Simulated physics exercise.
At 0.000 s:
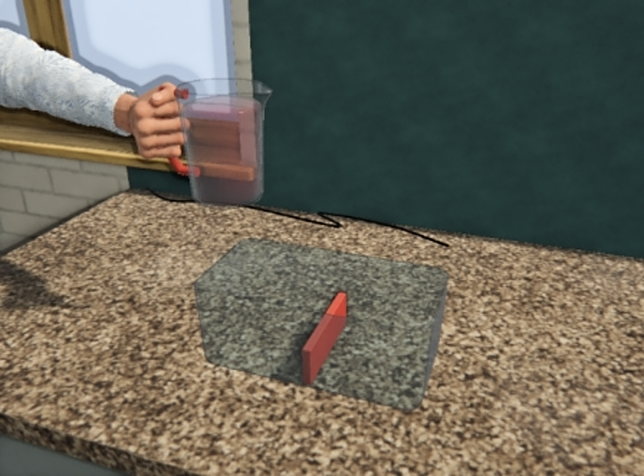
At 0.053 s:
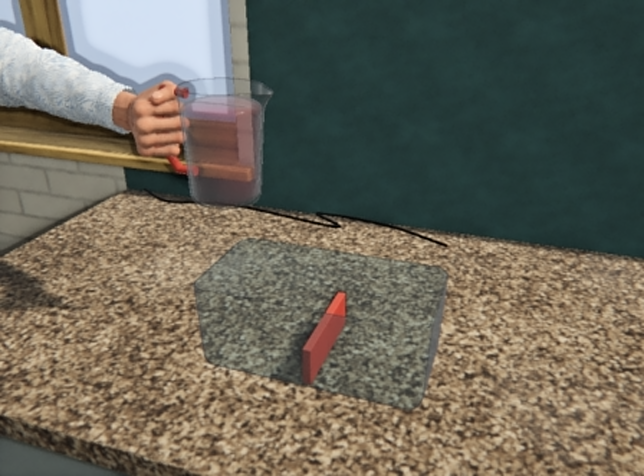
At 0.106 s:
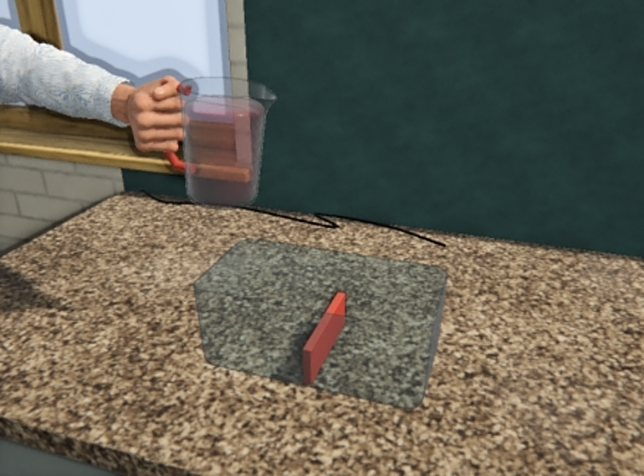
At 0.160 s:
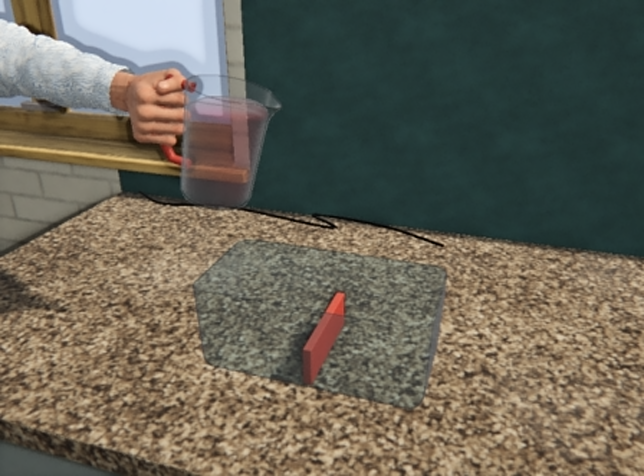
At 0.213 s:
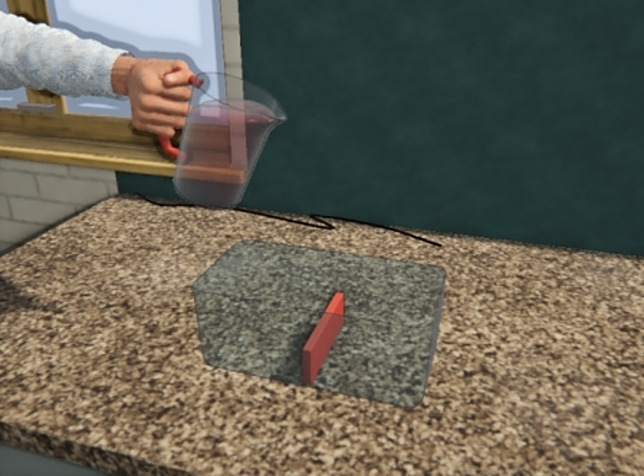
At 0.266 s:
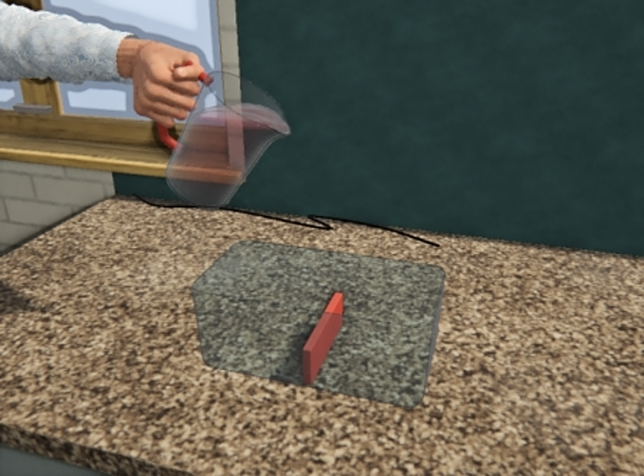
A hand holds a clear jug of water and tilts it right above an oblong basin.
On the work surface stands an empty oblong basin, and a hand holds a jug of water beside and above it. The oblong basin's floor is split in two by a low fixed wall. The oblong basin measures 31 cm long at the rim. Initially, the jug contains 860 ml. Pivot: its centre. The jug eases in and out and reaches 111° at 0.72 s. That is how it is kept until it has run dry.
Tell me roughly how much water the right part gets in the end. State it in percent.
It gets about 70 per cent.
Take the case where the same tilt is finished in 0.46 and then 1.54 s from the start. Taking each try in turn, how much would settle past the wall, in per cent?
First 60, then 80 per cent.
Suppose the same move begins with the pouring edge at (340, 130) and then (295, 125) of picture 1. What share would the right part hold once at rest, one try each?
Try 1: Approx. 85 %; try 2: Approx. 90 %.
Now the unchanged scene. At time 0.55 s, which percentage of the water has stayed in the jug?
Roughly 62 per cent.
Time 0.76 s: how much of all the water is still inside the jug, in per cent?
Close to 16 percent of the total.
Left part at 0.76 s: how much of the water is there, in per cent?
The fraction is near 14 percent.
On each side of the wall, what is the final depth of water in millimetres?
Some 10 mm on the left and 26 mm on the right.
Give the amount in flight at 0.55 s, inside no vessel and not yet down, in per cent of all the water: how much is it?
Roughly 26 percent.
By 0.55 s the tilt is 97° and 62 per cent is still to pour, 0 is left of the wall and 12 right of it.
By 0.76 s the tilt is 111° and 15 per cent is still to pour, 15 is left of the wall and 49 right of it.
By 0.98 s the tilt is 111° and 1 per cent is still to pour, 25 is left of the wall and 70 right of it.
By 1.22 s the tilt is 111° and 0 per cent is still to pour, 28 is left of the wall and 70 right of it.
At rest 28 per cent lies left of the wall, 70 right of it and 2 outside.
